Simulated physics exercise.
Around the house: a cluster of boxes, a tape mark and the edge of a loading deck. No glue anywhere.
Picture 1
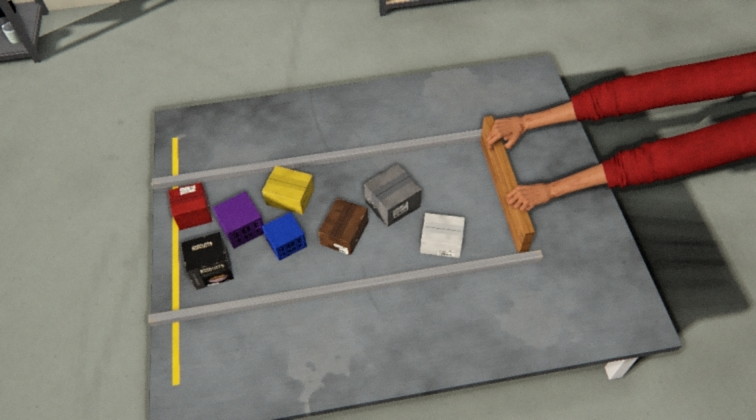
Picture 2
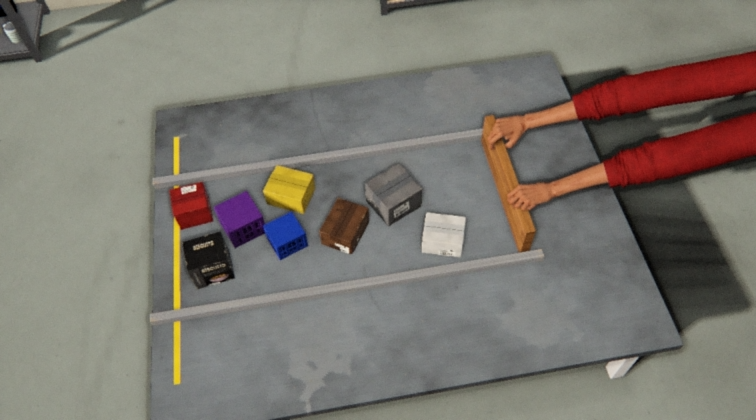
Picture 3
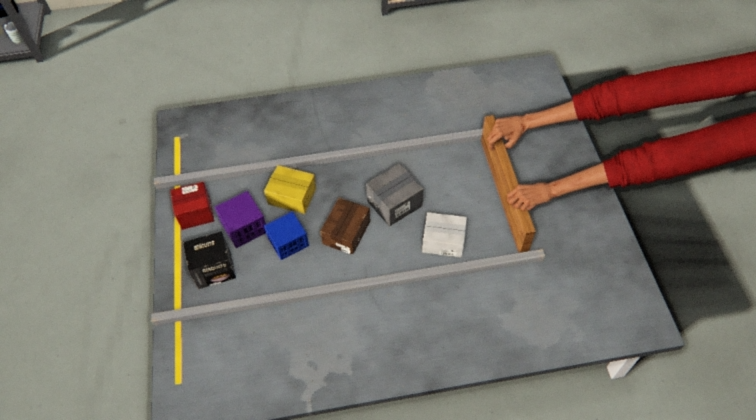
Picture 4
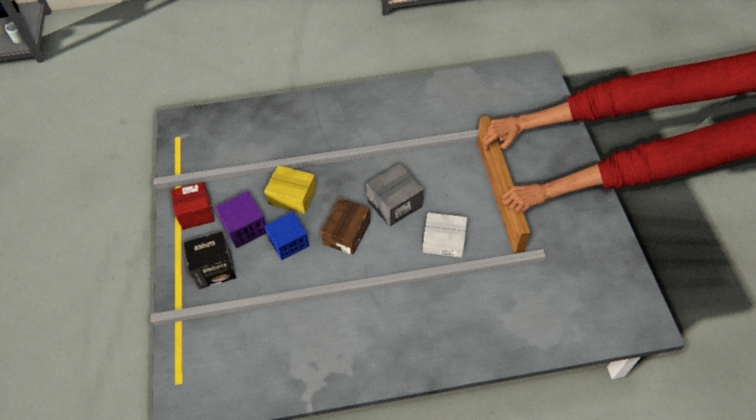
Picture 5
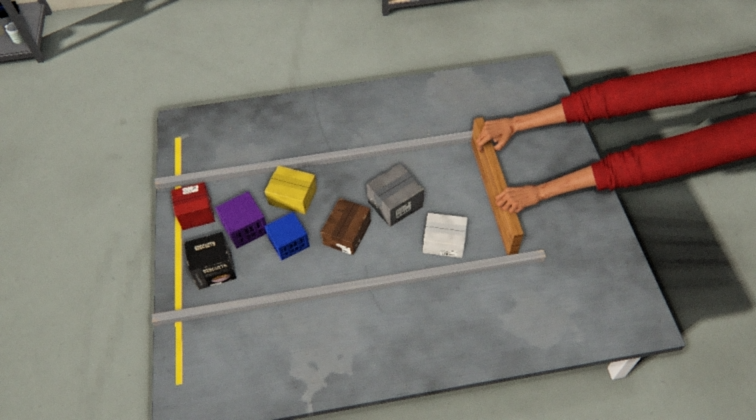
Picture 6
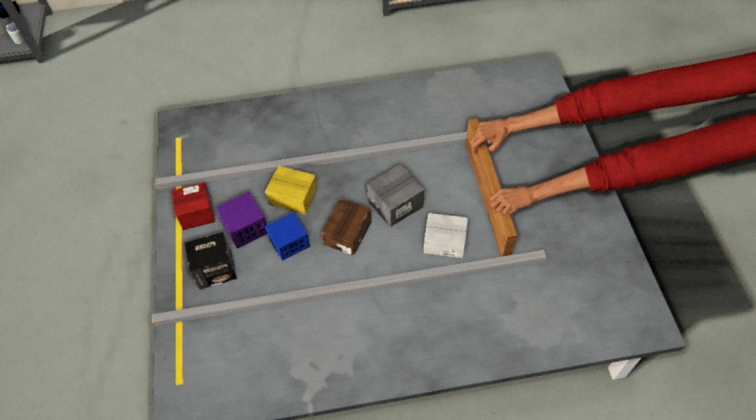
At the start, two red-sleeved arms hold a wooden plank at the right end of a grey table, where eight colored boxes sit between two rails, the leftmost near a yellow tape line. The hands then slide the plank slightly left, leaving a gap before the white box, while the boxes stay put.
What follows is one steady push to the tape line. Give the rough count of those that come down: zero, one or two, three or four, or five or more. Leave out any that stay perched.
As it turns out, the number that fall off is five or more.
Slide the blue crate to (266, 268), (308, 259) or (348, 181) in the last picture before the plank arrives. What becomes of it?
In turn it is lost; is lost; holds on.
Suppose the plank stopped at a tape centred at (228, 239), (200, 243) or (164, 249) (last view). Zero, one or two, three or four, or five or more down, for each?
One after another: Either three or four; at least five; five or more.
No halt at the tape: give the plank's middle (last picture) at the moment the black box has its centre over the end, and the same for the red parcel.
Its middle is around (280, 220) and around (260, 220).
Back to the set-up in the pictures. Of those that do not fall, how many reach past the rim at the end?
The number is 1.
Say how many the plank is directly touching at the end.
1 of them.
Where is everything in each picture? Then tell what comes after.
In the first picture, red parcel (191, 206); black box (208, 261); purple crate (240, 220); plank (505, 183); tape (175, 247).
In the second picture, black box (209, 260); grey parcel (394, 195).
In the third picture, purple crate (242, 220); brown parcel (346, 226).
In the fourth picture, red parcel (193, 206); yellow box (291, 190).
In the fifth picture, black box (211, 261); plank (495, 185).
In the sixth picture, red parcel (194, 206); black box (211, 261); purple crate (243, 220); plank (489, 186); tape (179, 246).
Soon after, none off yet; red parcel at rest near (194, 206); black box at rest near (211, 261); purple crate at rest near (243, 220).
Then, none off yet; red parcel moved a little near (190, 203); black box moved a little near (188, 265); purple crate moved about its own width near (217, 224).
Further on, one off so far; red parcel tipped a little near (137, 194); black box on the ground near (134, 339); purple crate moved well along near (145, 229).
At rest, the number that fall off is five or more; fallen, grey parcel, brown parcel, yellow box, blue crate, purple crate, black box and red parcel.
